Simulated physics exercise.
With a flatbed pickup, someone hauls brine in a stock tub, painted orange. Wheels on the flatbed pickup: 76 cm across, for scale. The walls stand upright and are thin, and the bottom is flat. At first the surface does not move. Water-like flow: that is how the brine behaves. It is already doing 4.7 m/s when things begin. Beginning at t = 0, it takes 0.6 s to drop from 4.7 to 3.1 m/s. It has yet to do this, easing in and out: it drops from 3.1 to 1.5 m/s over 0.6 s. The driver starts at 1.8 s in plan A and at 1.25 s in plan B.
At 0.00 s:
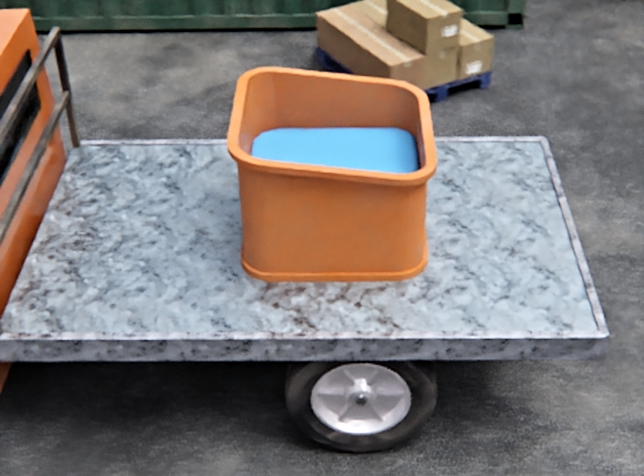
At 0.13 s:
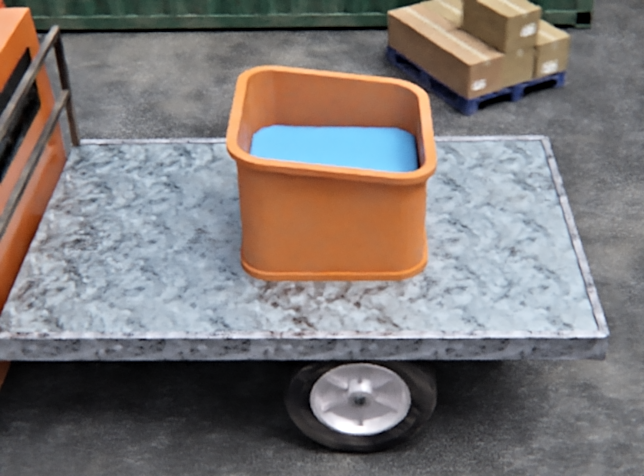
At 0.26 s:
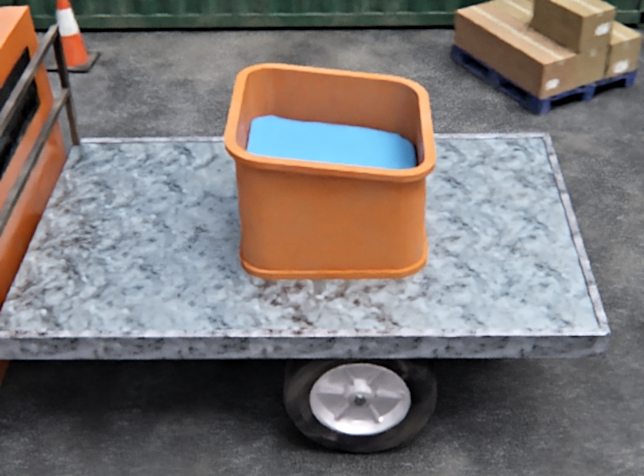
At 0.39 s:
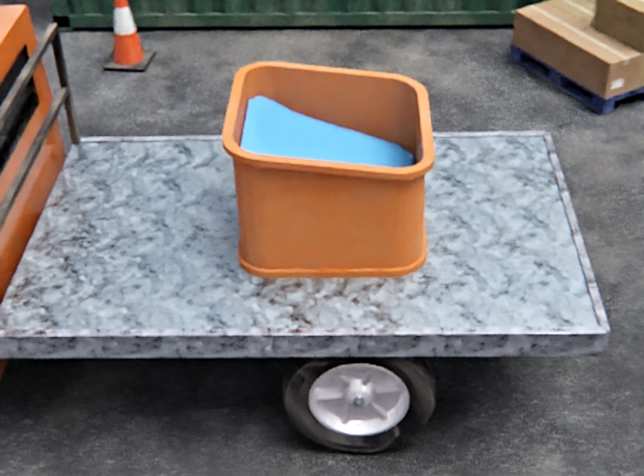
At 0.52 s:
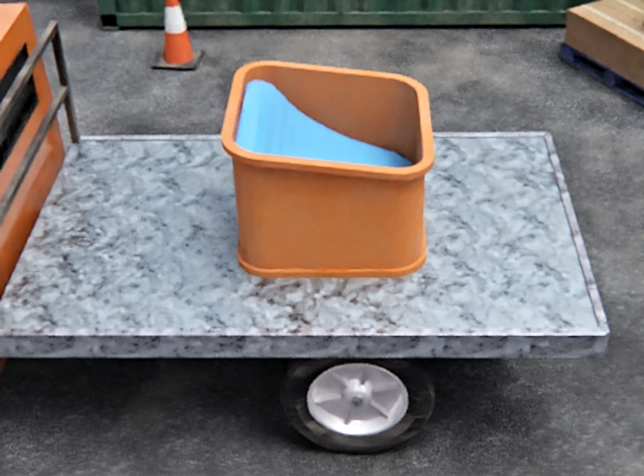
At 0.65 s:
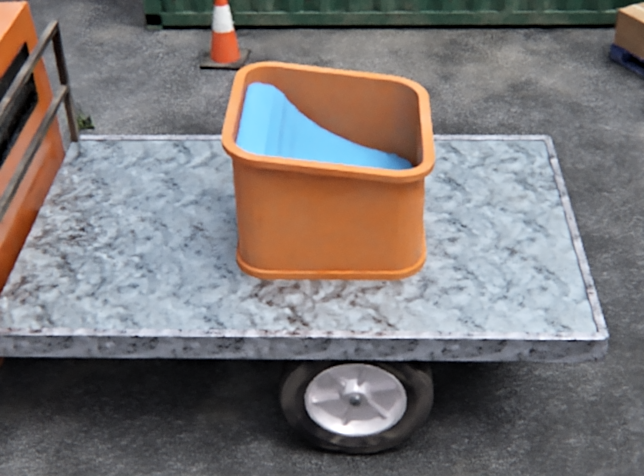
Blue liquid in an orange tub on a rolling flatbed lay level at first, then sank on the right and climbed steeply up the left side, while boxes and a traffic cone slid rightward behind.
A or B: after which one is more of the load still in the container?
A.
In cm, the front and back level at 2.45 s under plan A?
Close to 32 cm at the front end and 22 cm at the back end.
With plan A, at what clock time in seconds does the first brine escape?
2.2 s.
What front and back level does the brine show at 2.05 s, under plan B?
Measured: Front = 70 cm, back = 6 cm.
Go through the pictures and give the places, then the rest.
The surface is at (266, 139) by the front wall; at (403, 137) by the back wall; it lies level with the rim line; the front is on the left, levels are read along the far wall; a wheel hub at (361, 406), in the first frame.
The surface is at (265, 137) by the front wall; at (403, 137) by the back wall; it lies level with the rim line, in the second frame.
The surface is at (264, 125) by the front wall; at (403, 144) by the back wall; it climbs 10° towards the front, in the third frame.
The surface is at (262, 105) by the front wall; at (402, 155) by the back wall; it climbs 23° towards the front, in the fourth frame.
The surface is at (259, 77) by the front wall; at (402, 163) by the back wall; it climbs 36° towards the front, in the fifth frame.
The surface is at (259, 68) by the front wall; at (402, 166) by the back wall; it climbs 38° towards the front; a wheel hub at (355, 407), in the sixth frame.
For plan A, 2.45 s in, the surface is 32 cm up at the front and 22 cm at the back; 2 per cent is out, over the front.
For plan A, 5.39 s in, 2 per cent is out, over the front, 5 of 256 litres.
For plan B, 2.05 s in, the surface is 69 cm up at the front and 6 cm at the back; nothing has left.
For plan B, 4.84 s in, 13 per cent is out, over the front and the back, 33 of 256 litres.
